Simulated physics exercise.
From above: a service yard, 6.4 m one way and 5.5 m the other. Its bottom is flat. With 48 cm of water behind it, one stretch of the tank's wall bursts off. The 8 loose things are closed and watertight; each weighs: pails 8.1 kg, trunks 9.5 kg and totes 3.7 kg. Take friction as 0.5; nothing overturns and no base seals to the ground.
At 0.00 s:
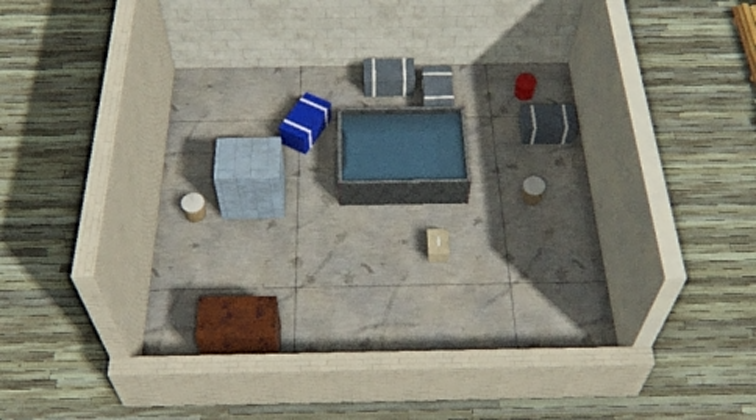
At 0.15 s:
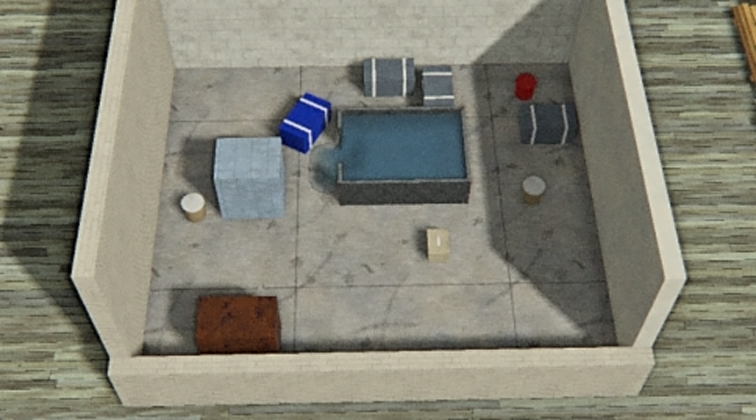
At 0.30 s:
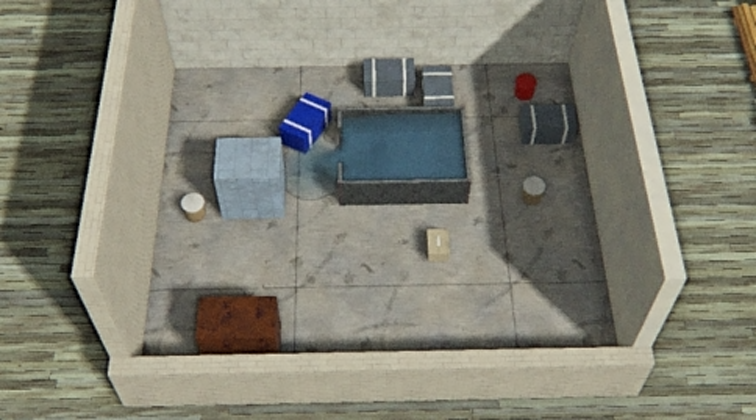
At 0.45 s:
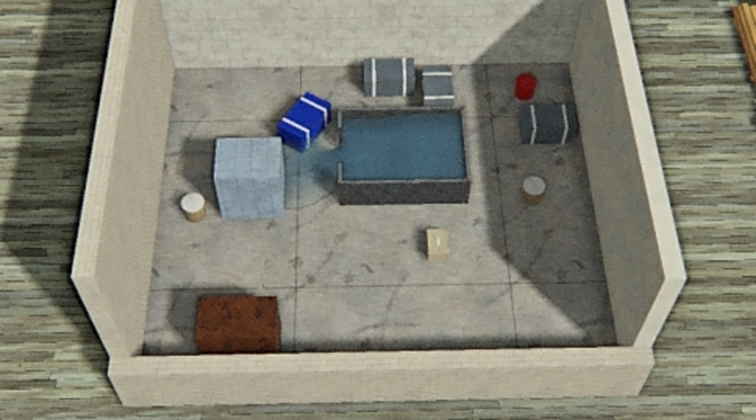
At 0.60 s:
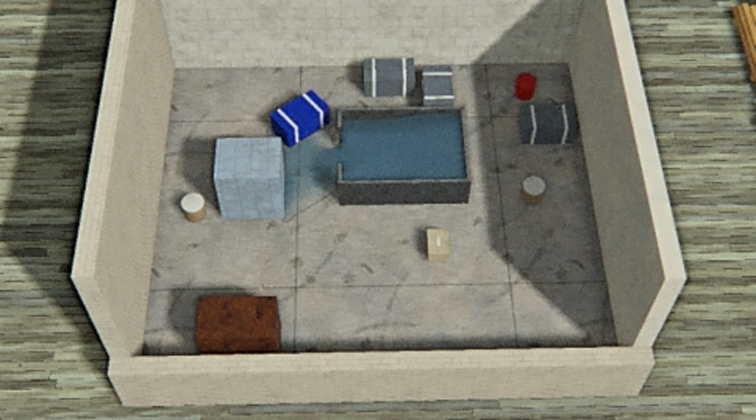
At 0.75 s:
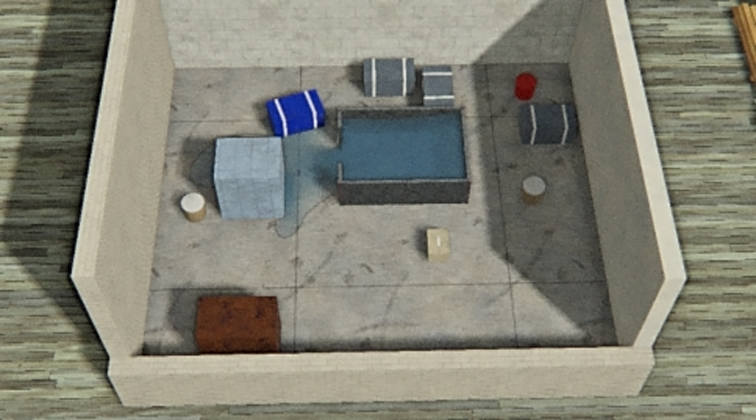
Water leaked out through the left side of the tank and spread over the yard floor toward the pale block, and then the blue trunk beside it turned and shifted slightly left.
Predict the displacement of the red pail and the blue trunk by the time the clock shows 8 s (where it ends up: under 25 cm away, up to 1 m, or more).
The red pail stays put, the blue trunk gets carried off.
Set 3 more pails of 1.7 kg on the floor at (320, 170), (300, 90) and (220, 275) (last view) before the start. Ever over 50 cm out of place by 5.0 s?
In turn: Past it, more, less.
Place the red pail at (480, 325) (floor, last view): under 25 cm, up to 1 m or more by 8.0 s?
It barely shifts.
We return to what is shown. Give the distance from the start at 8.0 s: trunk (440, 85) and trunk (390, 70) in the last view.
In turn: 100 cm, 120 cm.
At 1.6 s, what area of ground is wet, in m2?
Some 10.0 m2.
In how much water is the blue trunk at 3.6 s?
About 3 cm.
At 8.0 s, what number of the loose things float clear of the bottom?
I count 3.
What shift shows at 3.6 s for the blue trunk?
About 60 cm.
After 1.6 s the red pail is near (526, 81), 0.0 m from its start, aground; the blue trunk is near (284, 76), 0.9 m from its start, aground; 0 afloat.
After 3.6 s the red pail is near (526, 81), 0.0 m from its start, aground; the blue trunk is near (301, 85), 0.6 m from its start, aground; 0 afloat.
After 5.6 s the red pail is near (526, 81), 0.0 m from its start, aground; the blue trunk is near (352, 91), 0.8 m from its start, afloat; 1 afloat.
After 8.0 s the red pail is near (526, 81), 0.0 m from its start, aground; the blue trunk is near (406, 87), 1.6 m from its start, afloat; 3 afloat.
